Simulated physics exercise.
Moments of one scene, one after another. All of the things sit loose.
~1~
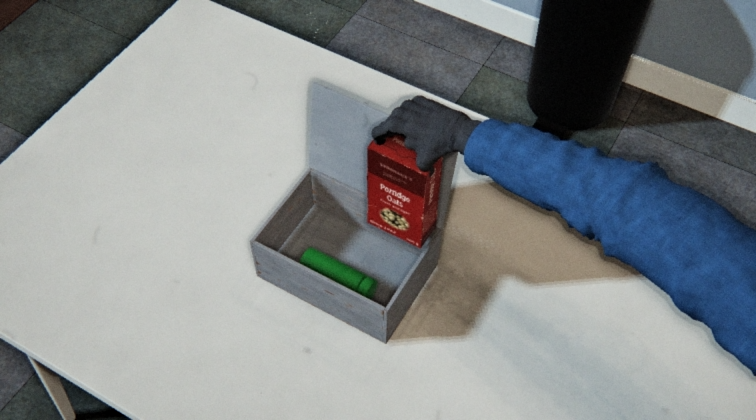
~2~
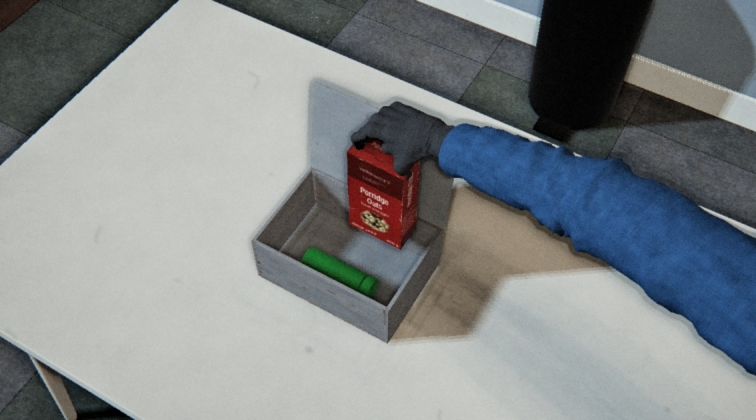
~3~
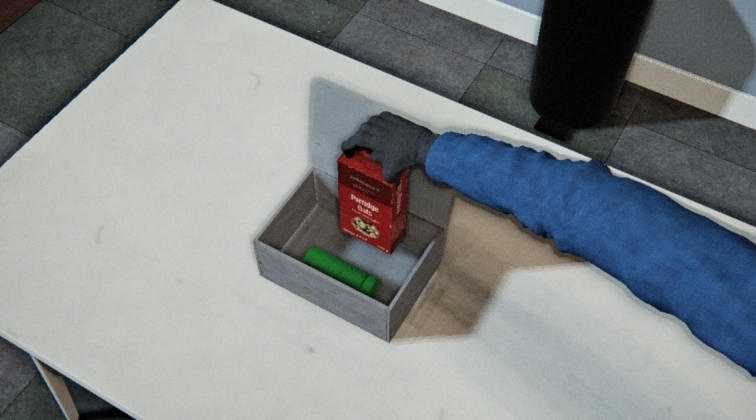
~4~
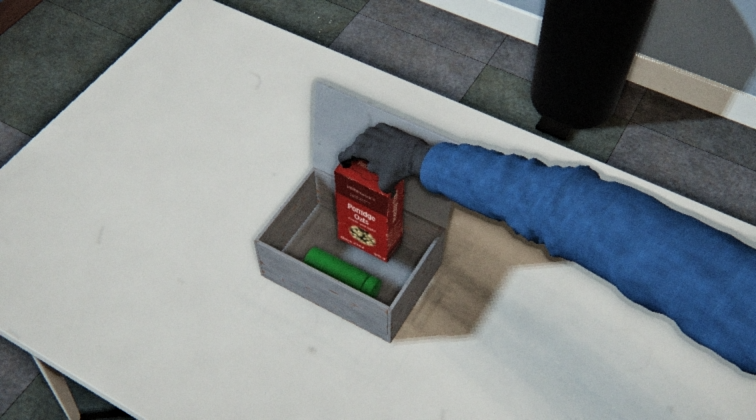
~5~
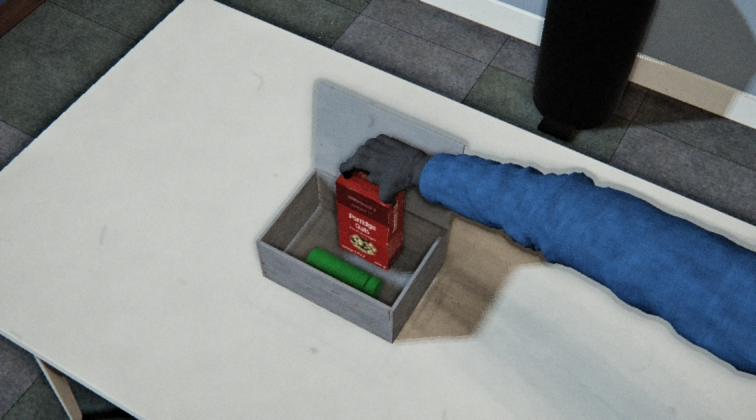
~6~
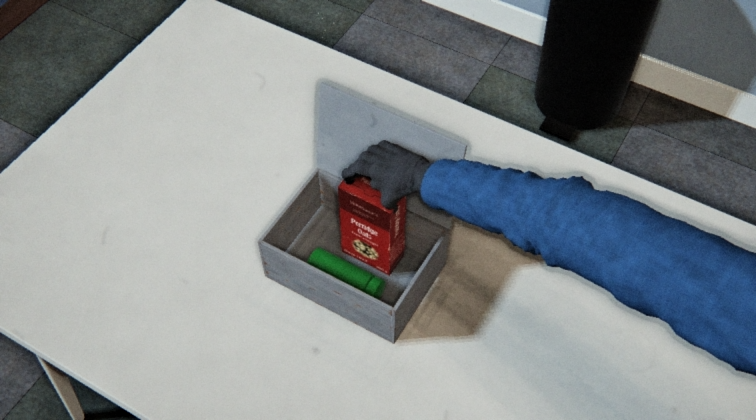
At first, a gloved hand in a blue sleeve holds a red packet above an open grey box with a green shaker lying inside. The hand moves the packet a little left and lowers it into the box, where it stands behind the shaker, still under the hand.
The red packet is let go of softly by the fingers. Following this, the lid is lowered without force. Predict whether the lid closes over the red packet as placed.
Open.
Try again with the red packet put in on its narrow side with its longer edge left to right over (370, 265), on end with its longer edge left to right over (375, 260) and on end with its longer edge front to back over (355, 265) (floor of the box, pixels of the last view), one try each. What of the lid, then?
The lid goes all the way down the first time, stays partly open the second time and stays partly open the third time.
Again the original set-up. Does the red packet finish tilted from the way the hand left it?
Well, it ends up skewed.
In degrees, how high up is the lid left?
It comes to about 20°.
Then, 1.60 s after the last picture, lid 68° above the rim; red packet tipped 5° from how it was near (370, 226).
Then, 2.10 s after the last picture, lid 30° above the rim; red packet tipped 42° from how it was near (351, 253).
At rest, lid 20° above the rim; tipped over in the box, red packet; green shaker in place. Seen from the same camera at the end, red packet near (353, 254).
